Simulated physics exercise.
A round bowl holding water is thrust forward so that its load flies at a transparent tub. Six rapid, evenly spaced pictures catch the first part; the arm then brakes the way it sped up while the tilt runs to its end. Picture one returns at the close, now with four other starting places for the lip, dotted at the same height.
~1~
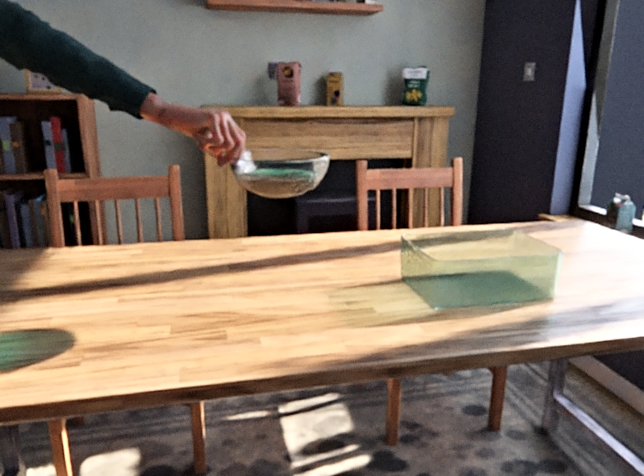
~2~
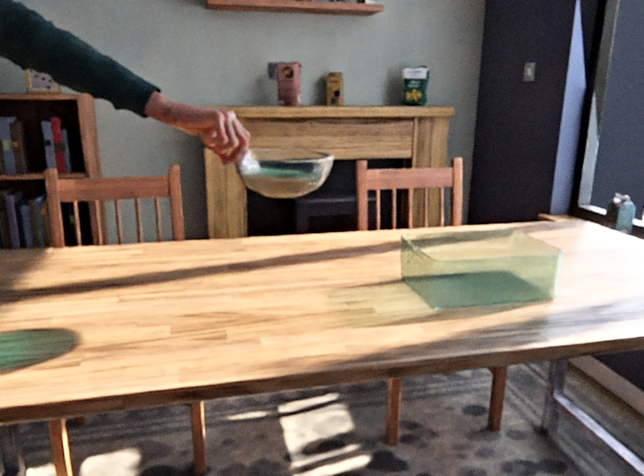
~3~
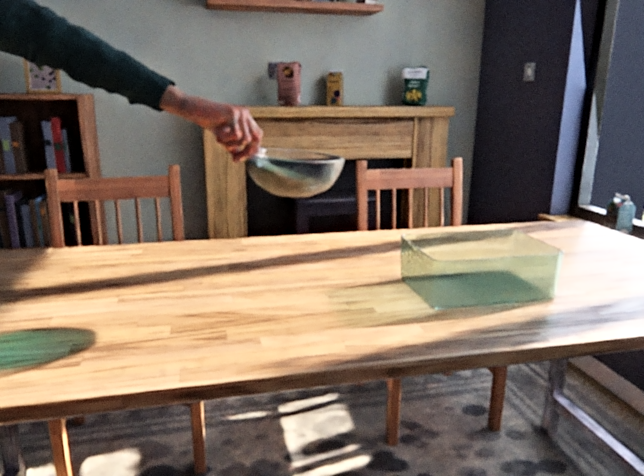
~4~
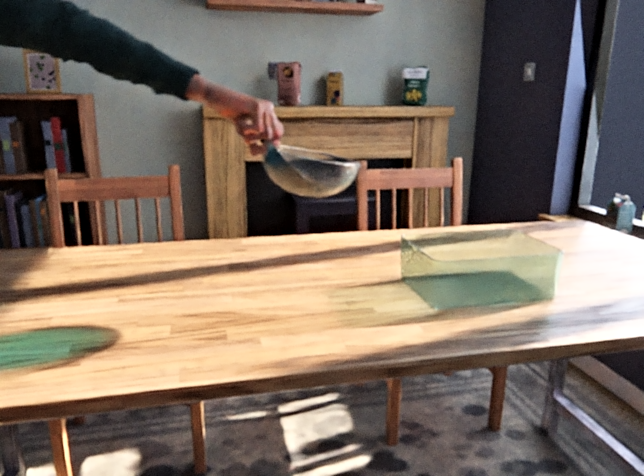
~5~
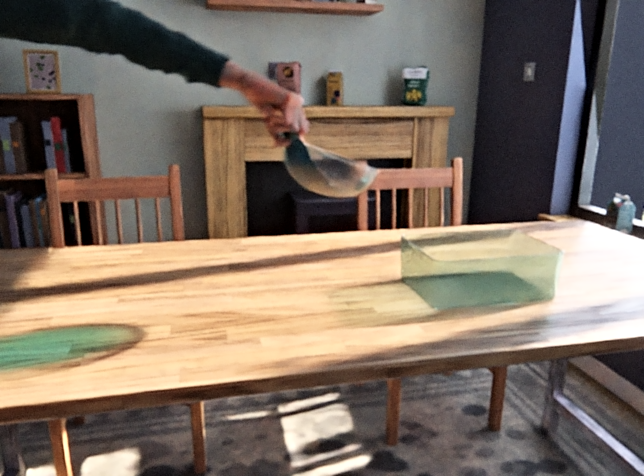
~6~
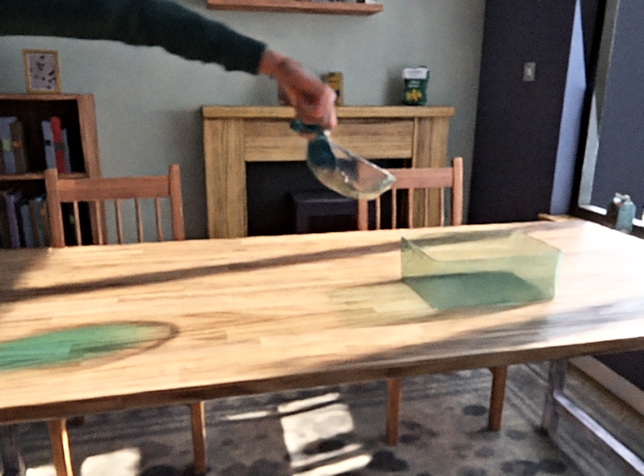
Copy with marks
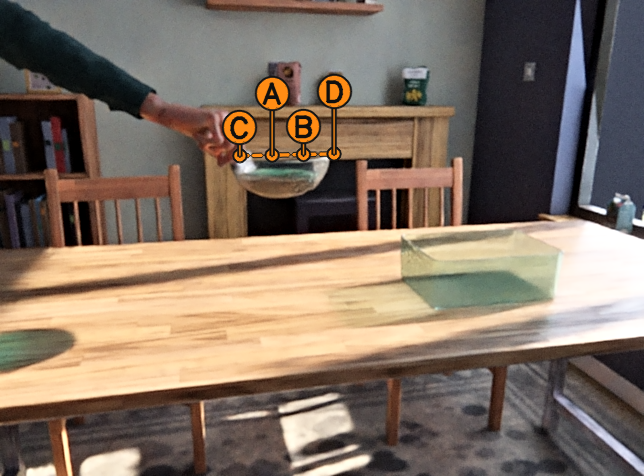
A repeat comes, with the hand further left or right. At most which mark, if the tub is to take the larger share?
That is place B.
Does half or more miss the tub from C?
Yes.
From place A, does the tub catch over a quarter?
Yes, it does.
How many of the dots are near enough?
Two of the four.
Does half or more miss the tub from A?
Yes, it does.
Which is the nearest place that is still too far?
A.
On the marked copy, A at (272, 155); B at (303, 154); C at (239, 155); D at (334, 153).
For place A, about 31 % lands in the tub, 60 % falls short and 10 % goes beside or beyond.
For place B, about 61 % lands in the tub, 33 % falls short and 5 % goes beside or beyond.
For place C, about 20 % lands in the tub, 74 % falls short and 7 % goes beside or beyond.
For place D, about 72 % lands in the tub, 19 % falls short and 8 % goes beside or beyond.
